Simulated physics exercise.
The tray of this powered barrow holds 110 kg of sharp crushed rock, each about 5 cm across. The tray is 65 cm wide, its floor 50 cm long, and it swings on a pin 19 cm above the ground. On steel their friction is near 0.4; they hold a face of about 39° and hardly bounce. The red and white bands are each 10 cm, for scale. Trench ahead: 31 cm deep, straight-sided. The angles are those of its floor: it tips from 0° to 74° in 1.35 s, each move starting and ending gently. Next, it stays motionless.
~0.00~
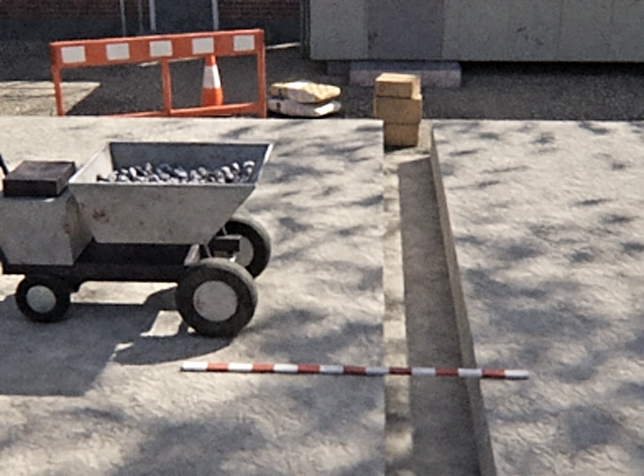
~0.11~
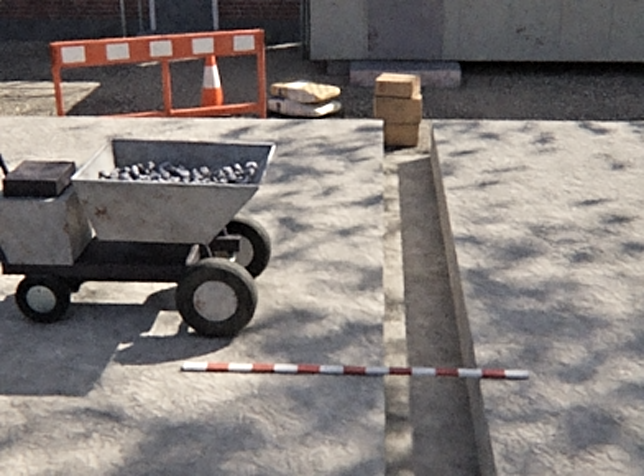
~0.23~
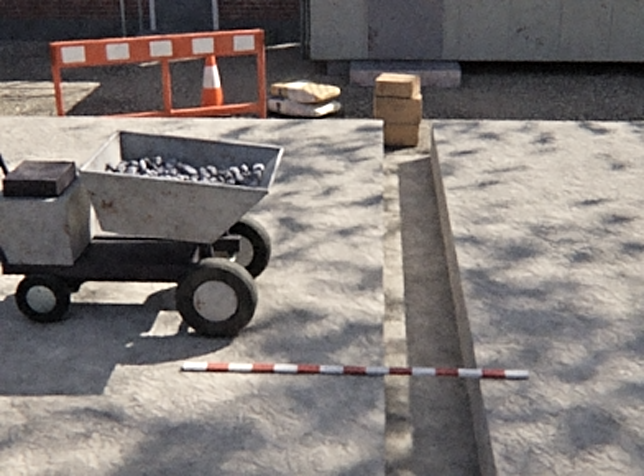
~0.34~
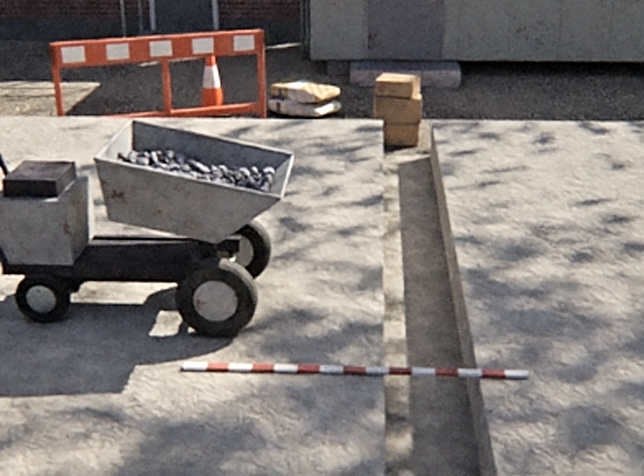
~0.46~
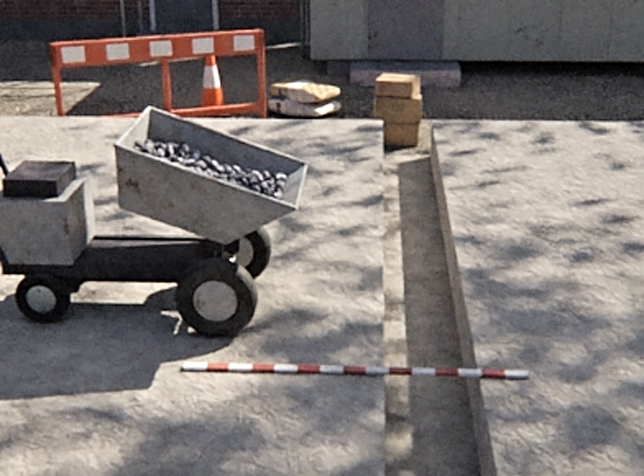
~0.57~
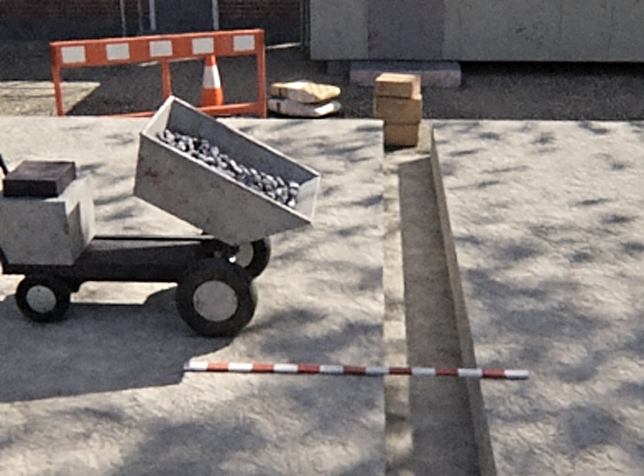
A grey powered barrow with black wheels stands at the left on sunlit, shadow-dappled pale ground, seen from a raised, still viewpoint. Its metal tray holds dark grey stones, with a red and white banded pole and a straight trench to the right, and an orange barrier, cone and stacked blocks behind. The tray tilts steadily, its left end rising and its right lip lowering, with the stones still inside.
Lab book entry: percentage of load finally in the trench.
Approx. 60 percent.
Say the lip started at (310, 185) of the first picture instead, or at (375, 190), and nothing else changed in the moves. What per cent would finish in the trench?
I'd expect some 100 per cent, then some 40.
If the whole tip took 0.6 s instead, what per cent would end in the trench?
It would come to roughly 75 per cent.
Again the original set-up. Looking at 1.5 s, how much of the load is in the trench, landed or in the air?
Around 15 per cent of it, at that instant.
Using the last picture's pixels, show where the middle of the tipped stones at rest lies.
Their centre sits close to (409, 353).
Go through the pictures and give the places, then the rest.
The tray is at 0°, its lip at (256, 187); the top of the load is at (193, 173), in the first frame.
The tray is at 1°, its lip at (259, 188); the top of the load is at (145, 172); the stones move at 0.2 m/s on average, in the second frame.
Lip at (268, 192), floor tilted 6°, highest stones at (140, 165); the stones move at 0.4 m/s on average, in the third frame.
Lip at (281, 198), floor tilted 12°, highest stones at (148, 157); the stones move at 0.5 m/s on average, in the fourth frame.
The tray is at 20°, its lip at (296, 209); the top of the load is at (154, 148); the stones move at 0.6 m/s on average, in the fifth frame.
Lip at (311, 222), floor tilted 28°, highest stones at (172, 139); the stones move at 0.7 m/s on average, in the sixth frame.
After 1.0 s the floor is at 62°; 100 % in the tray; the foremost stones are at (336, 261).
After 1.5 s the floor is at 74°; 71 % in the tray, 17 % short of the trench, 13 % in the trench; the foremost stones are at (431, 349).
After 1.8 s the floor is at 74°; 33 % in the tray, 23 % short of the trench, 44 % in the trench; the foremost stones are at (463, 375).
After 3.8 s the floor is at 74°; 13 % in the tray, 27 % short of the trench, 60 % in the trench; the foremost stones are at (463, 368).
